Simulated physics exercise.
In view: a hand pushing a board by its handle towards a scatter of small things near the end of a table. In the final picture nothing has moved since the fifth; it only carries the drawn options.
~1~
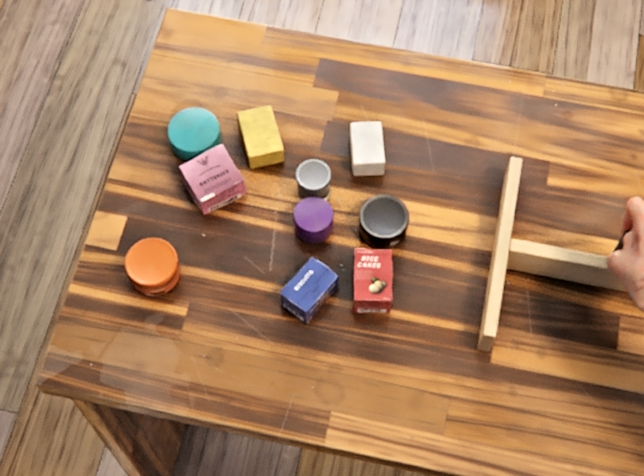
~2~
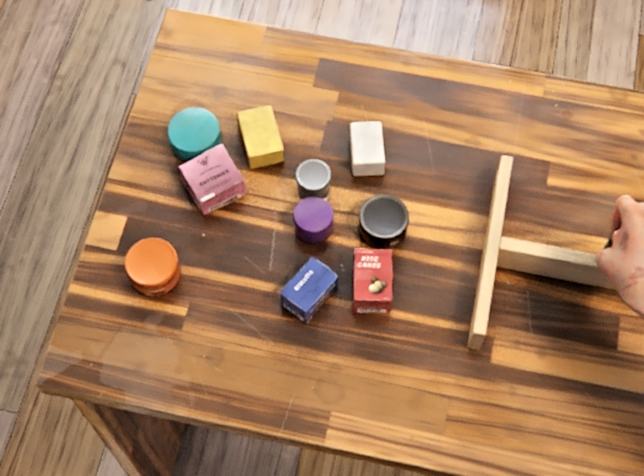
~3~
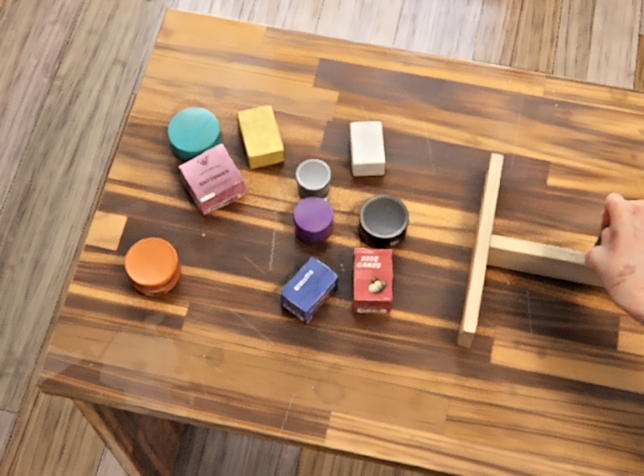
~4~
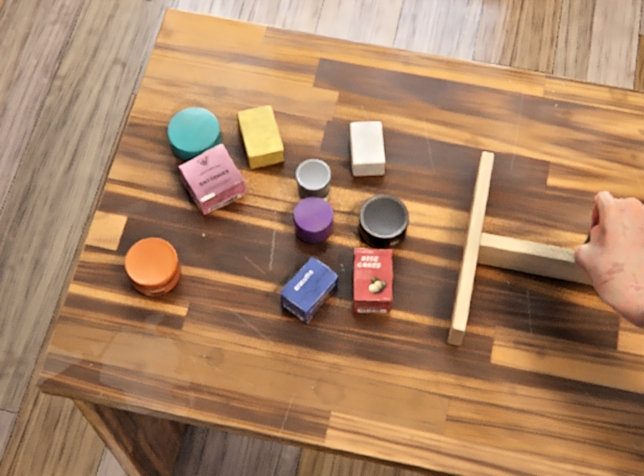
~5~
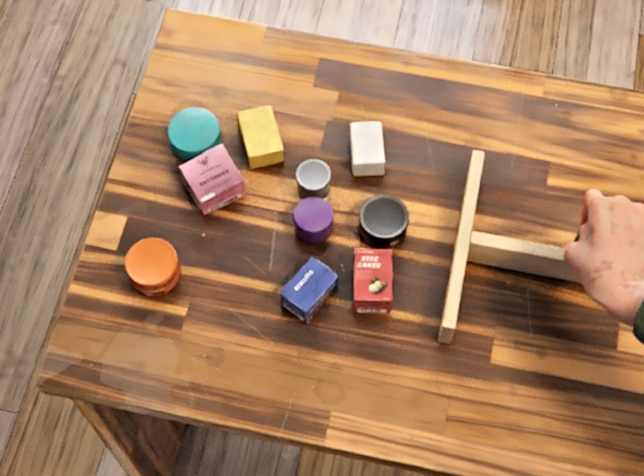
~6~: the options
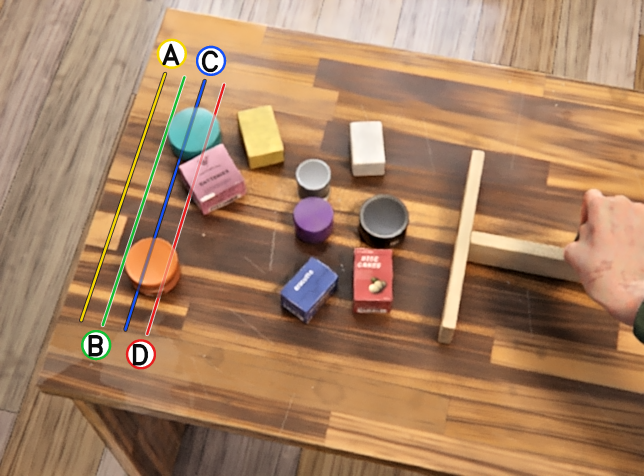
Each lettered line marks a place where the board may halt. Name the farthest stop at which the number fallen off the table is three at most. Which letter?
It can go as far as C.
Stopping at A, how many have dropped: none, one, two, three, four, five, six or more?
By then, six or more.
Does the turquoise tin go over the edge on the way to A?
Yes.
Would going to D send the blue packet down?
No.
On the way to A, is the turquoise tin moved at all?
Yes.
On the copy, A at (126, 190); B at (146, 194); C at (167, 198); D at (188, 202).
On C. First, board (355, 214); blue packet (278, 285); white block (352, 145).
Then, board (248, 194); orange jar (126, 262); turquoise tin (173, 125).
Finally, board (167, 178); orange jar over the edge; turquoise tin over the edge; three fallen.
By contrast, A drops seven; B drops six; D is within the limit but short.
